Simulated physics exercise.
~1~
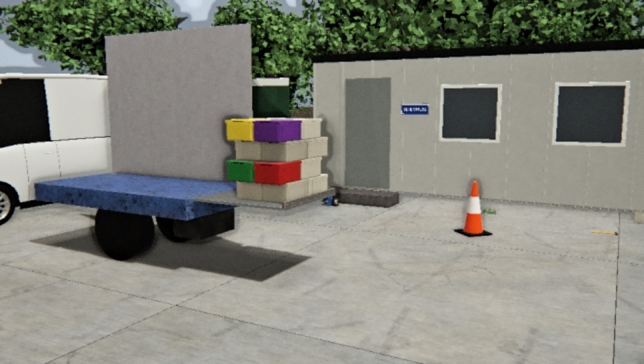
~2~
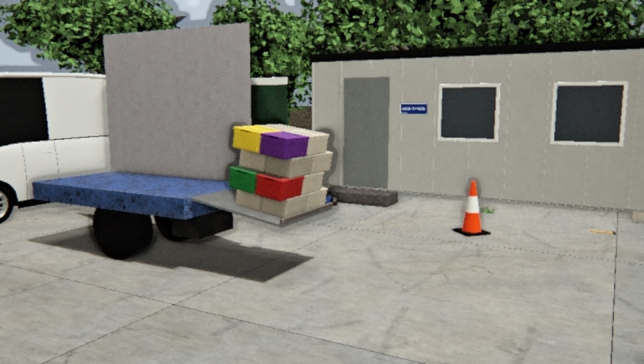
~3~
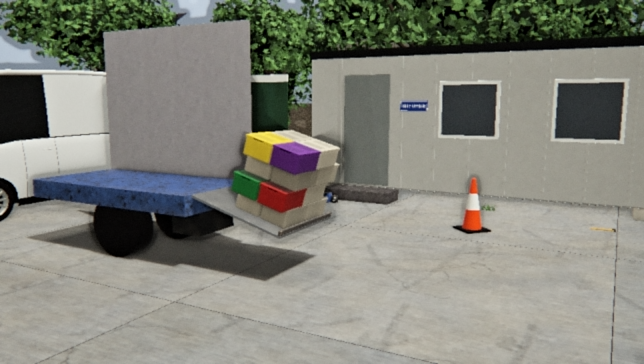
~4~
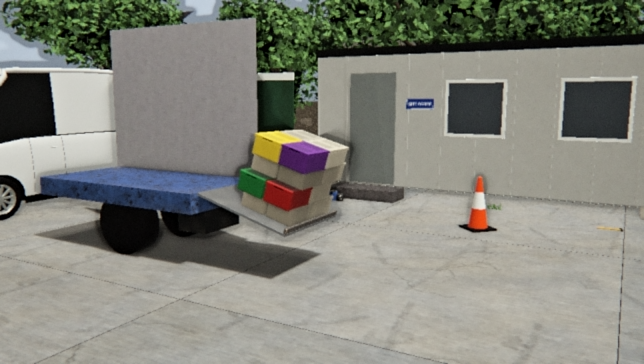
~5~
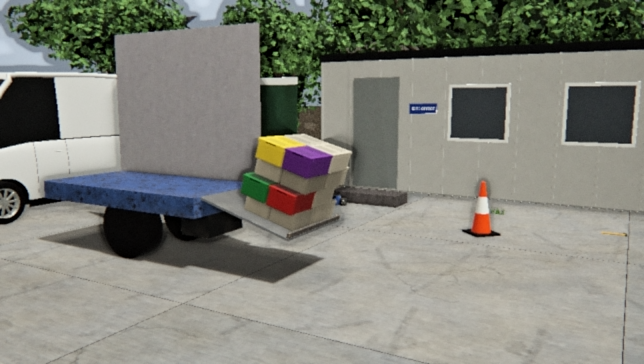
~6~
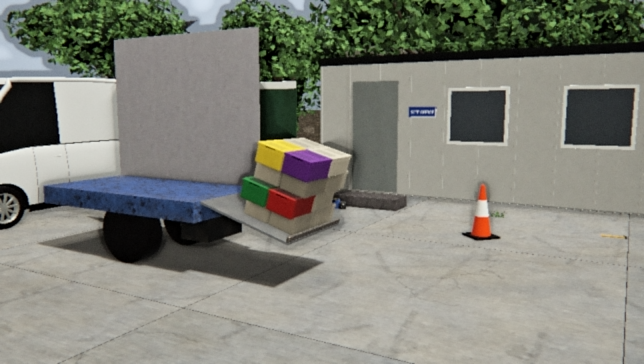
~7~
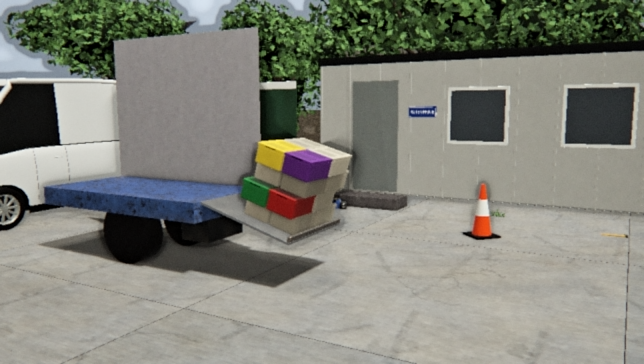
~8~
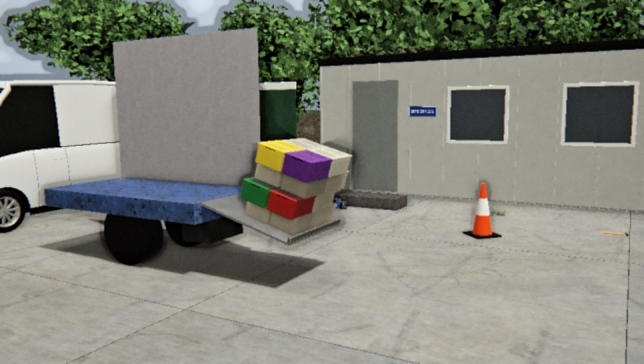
A flatbed lorry with a blue deck and a tall grey panel stands at the left of a concrete yard, seen from a slightly swaying viewpoint, with a white van behind it. A grey cabin and an orange and white cone are to the right. Beside the deck, a stack of mostly beige totes includes yellow and purple ones above green and red ones. The platform beneath tilts down to the right, and the stack leans as the upper totes shift slightly rightward. The tilting stops, and every tote stays aboard, leaning but still.
